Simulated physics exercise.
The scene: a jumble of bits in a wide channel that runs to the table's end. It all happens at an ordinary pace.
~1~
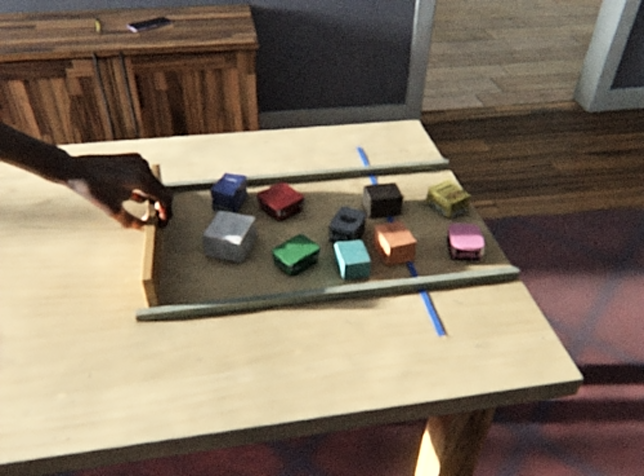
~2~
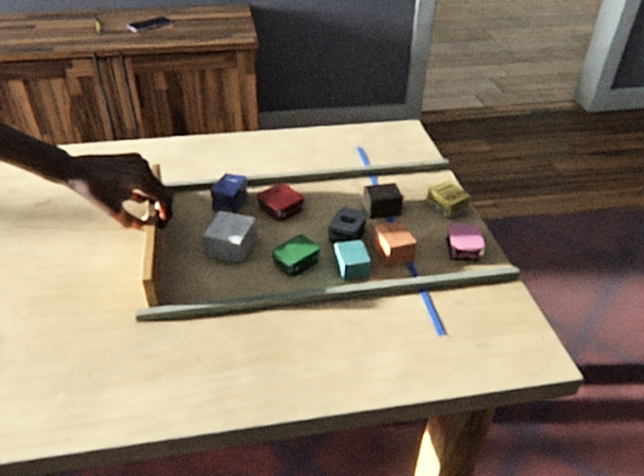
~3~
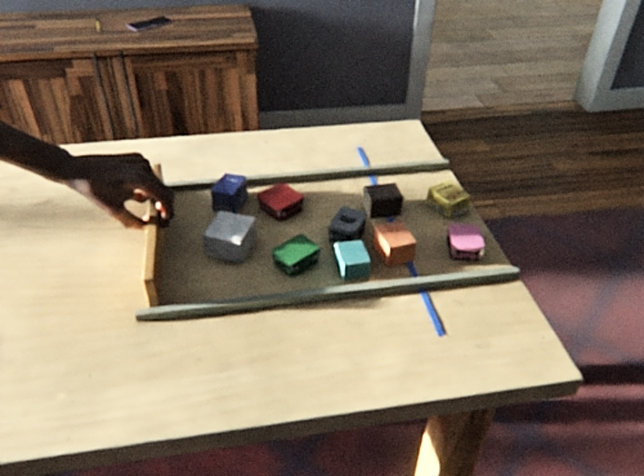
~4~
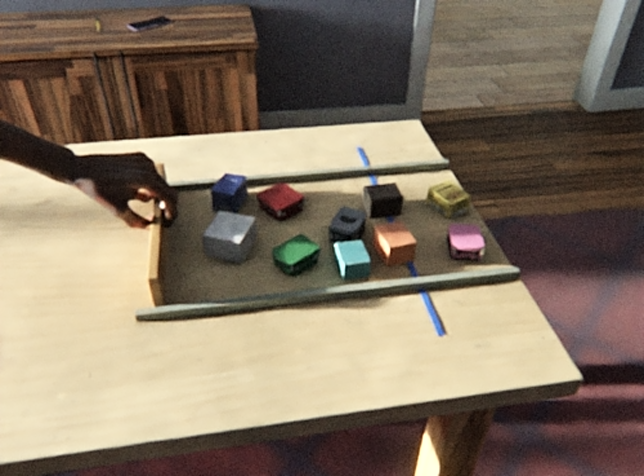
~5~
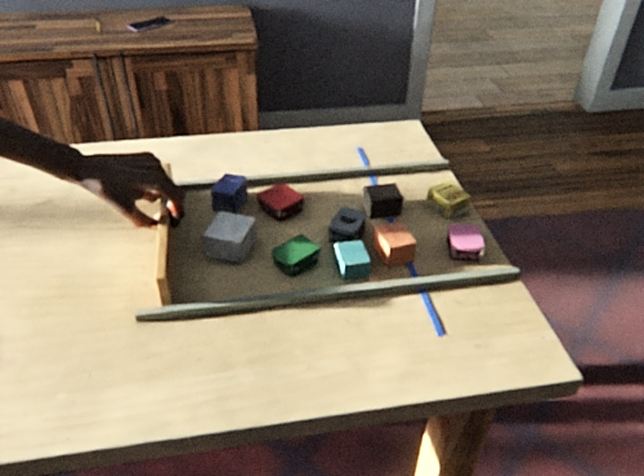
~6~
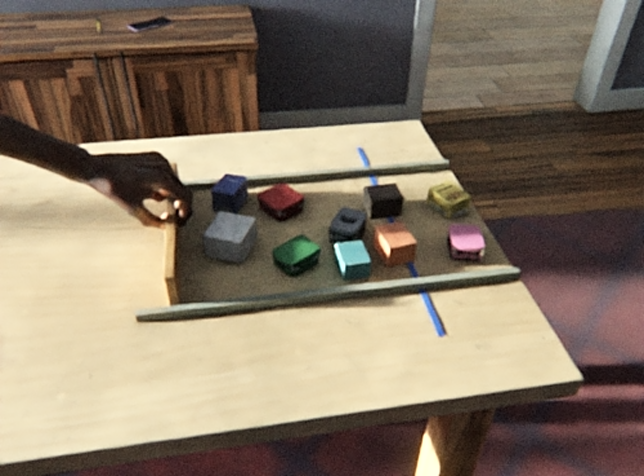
A dark-skinned hand reaches in from the left to grip an upright wooden board across a wide channel on a pale table, seen from above at an angle, with wooden cabinets behind. Inside are blue, whitish-grey, red, green, turquoise, black and orange blocks, with yellow and pink pieces at right near blue tape. The hand slides the board slightly rightward while the pieces and camera stay still.
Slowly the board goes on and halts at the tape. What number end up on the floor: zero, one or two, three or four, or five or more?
As it turns out, the number that fall off is one or two.
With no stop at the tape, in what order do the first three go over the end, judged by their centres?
In order: The pink case, then the yellow box, then the orange block.
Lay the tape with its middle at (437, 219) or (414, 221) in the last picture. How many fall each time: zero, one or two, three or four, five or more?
One after another: At least five; 3 or 4.
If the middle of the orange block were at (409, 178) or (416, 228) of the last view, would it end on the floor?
Place by place, it survives; stays on.
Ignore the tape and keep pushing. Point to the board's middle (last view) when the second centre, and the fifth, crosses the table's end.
First at (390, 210), next at (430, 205).
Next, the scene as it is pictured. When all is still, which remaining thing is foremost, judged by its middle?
That is the yellow box.
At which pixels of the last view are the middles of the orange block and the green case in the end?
The orange block at (484, 238), the green case at (426, 250).
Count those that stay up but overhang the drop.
It comes to 1.
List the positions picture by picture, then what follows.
Yellow box (448, 199); pink case (465, 242); black block (383, 200); board (155, 230); tape (392, 223), in the first picture.
Pink case (465, 243); white block (231, 237), in the second picture.
Black block (383, 200); turquoise block (352, 260), in the third picture.
Yellow box (448, 199); blue box (230, 193), in the fourth picture.
Pink case (465, 243); board (167, 229), in the fifth picture.
Yellow box (448, 199); pink case (465, 243); black block (383, 201); board (174, 228); tape (392, 223), in the sixth picture.
Early on, none off yet; yellow box at rest near (448, 199); pink case at rest near (465, 243); black block at rest near (383, 201).
A while later, none off yet; yellow box moving near (453, 198); pink case travelled a little near (482, 242); black block travelled about its own width near (421, 202).
Finally, the number that fall off is one or two; lost, pink case.
